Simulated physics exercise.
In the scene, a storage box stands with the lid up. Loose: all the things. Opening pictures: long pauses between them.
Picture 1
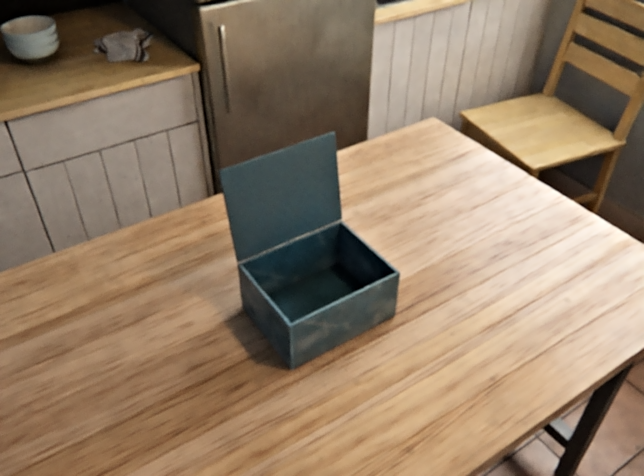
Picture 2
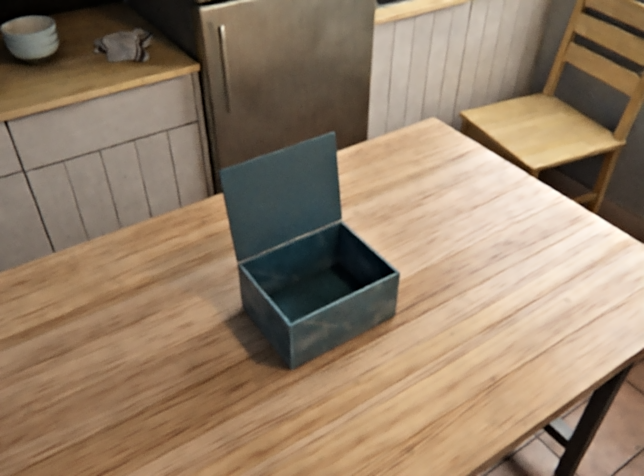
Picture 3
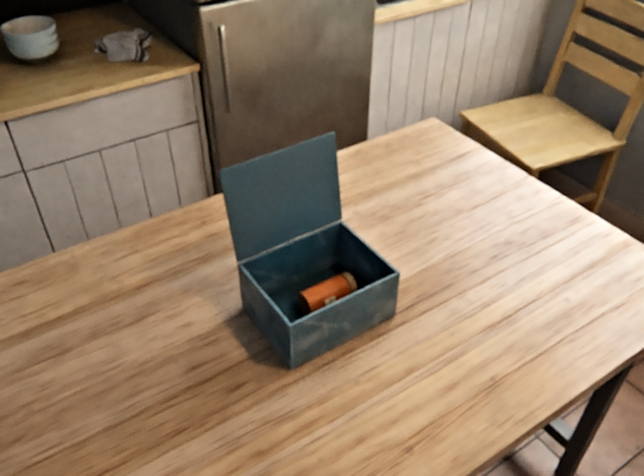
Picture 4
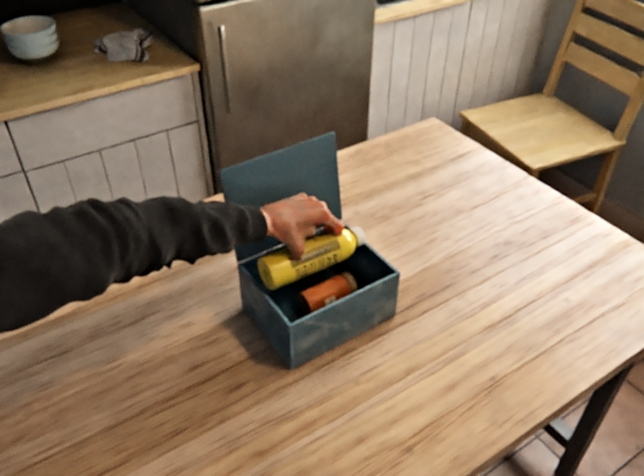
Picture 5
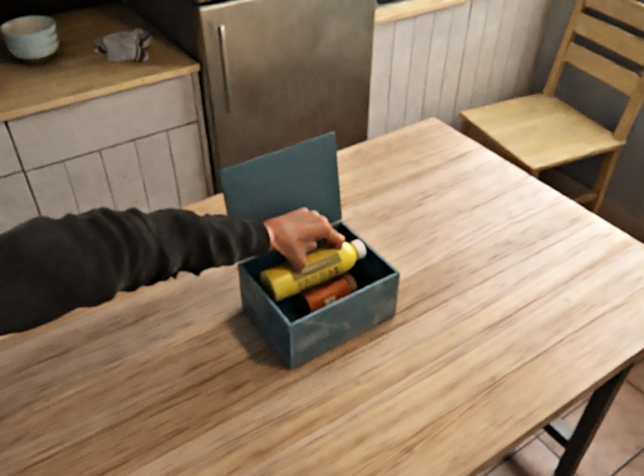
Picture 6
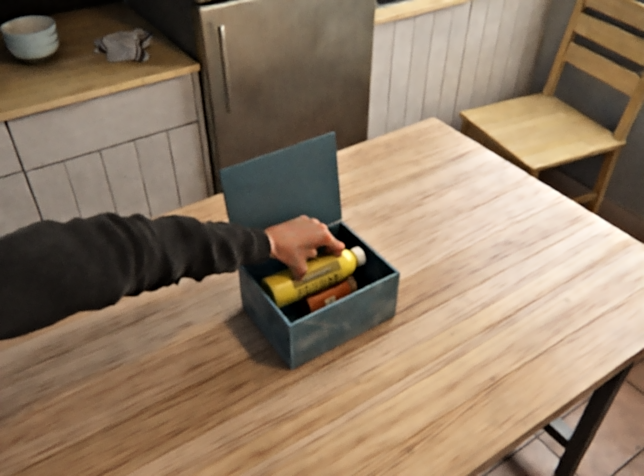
The video shows an open teal box standing empty on a wooden table, then with an orange shaker lying inside it, before a dark-sleeved arm from the left lowers a yellow bottle into the box beside the shaker.
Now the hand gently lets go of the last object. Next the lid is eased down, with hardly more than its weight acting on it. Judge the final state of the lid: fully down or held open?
In the end it is fully down.
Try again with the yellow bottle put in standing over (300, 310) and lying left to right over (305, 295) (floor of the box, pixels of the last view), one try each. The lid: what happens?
Case one: Lid stays raised; case two: Lid goes down.
Then, 0.70 s after the last picture, yellow bottle rolled about its own width near (305, 283); orange shaker rolled about its own width.
Then, 1.50 s after the last picture, lid 66° above the rim; yellow bottle rolled about its own width near (308, 286); orange shaker rolled about its own width.
Then, 2.10 s after the last picture, lid 19° above the rim; yellow bottle rolled about its own width near (308, 286); orange shaker rolled about its own width.
At rest, lid shut; moved from the start, orange shaker and yellow bottle. Seen from the same camera at the end, yellow bottle near (308, 286).
